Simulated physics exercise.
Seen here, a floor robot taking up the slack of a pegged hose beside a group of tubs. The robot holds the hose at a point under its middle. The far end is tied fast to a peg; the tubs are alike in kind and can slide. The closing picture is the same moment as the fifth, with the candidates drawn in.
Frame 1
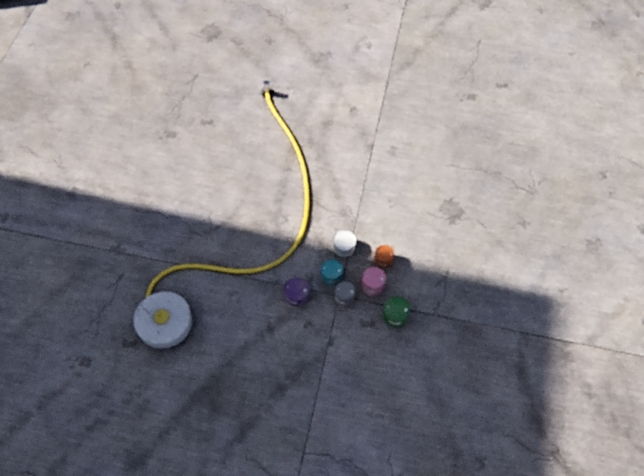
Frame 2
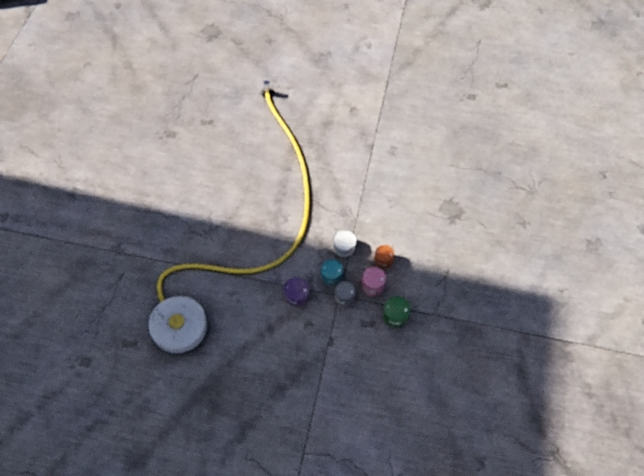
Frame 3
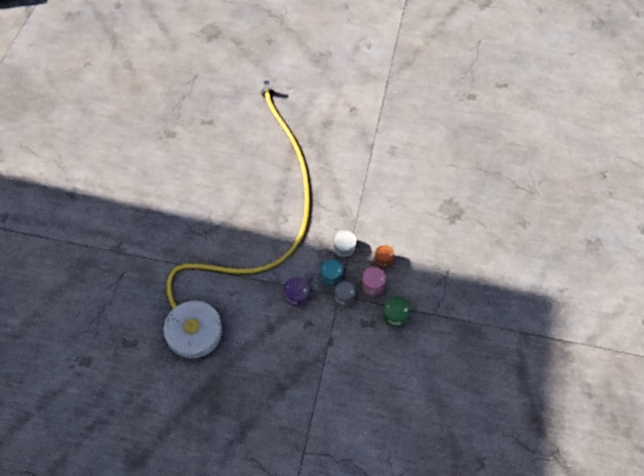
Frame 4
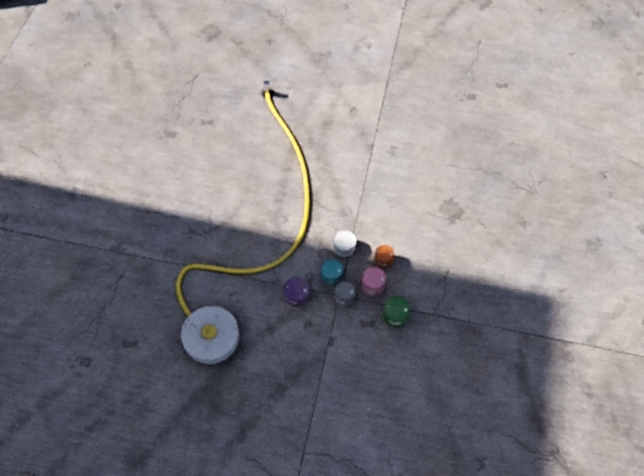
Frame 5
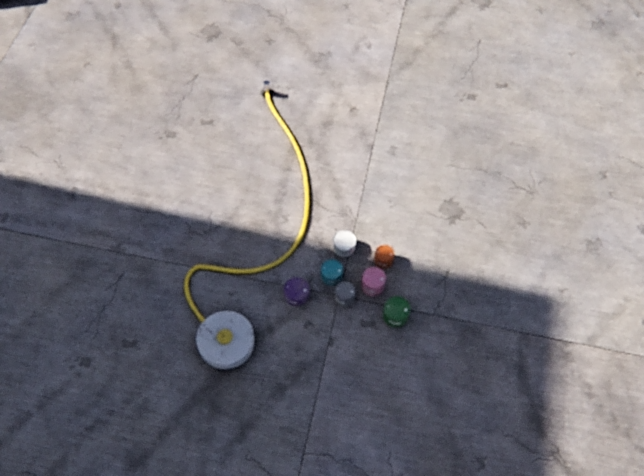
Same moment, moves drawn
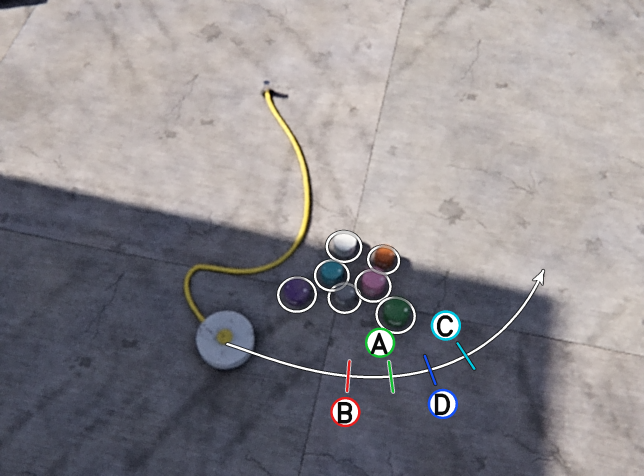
On a paved floor, a round white robot holding a pegged yellow hose slides slowly rightward and slightly down, seven tubs staying still.
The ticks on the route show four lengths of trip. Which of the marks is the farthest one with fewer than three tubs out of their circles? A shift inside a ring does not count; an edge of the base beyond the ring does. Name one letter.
Stop at C.
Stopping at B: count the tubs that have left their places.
The count is none.
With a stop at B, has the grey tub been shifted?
By then, no.
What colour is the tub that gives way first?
Purple.
On the copy, A at (391, 377); B at (348, 376); C at (466, 356); D at (430, 370); the route from (227, 344) via (419, 373) to (543, 271).
On C. First, robot (308, 366).
Then, robot (397, 373).
Finally, robot (468, 352); turquoise tub (337, 269); purple tub (317, 281); one over the rings.
By contrast, A is within the limit but short; B is within the limit but short; D is within the limit but short.
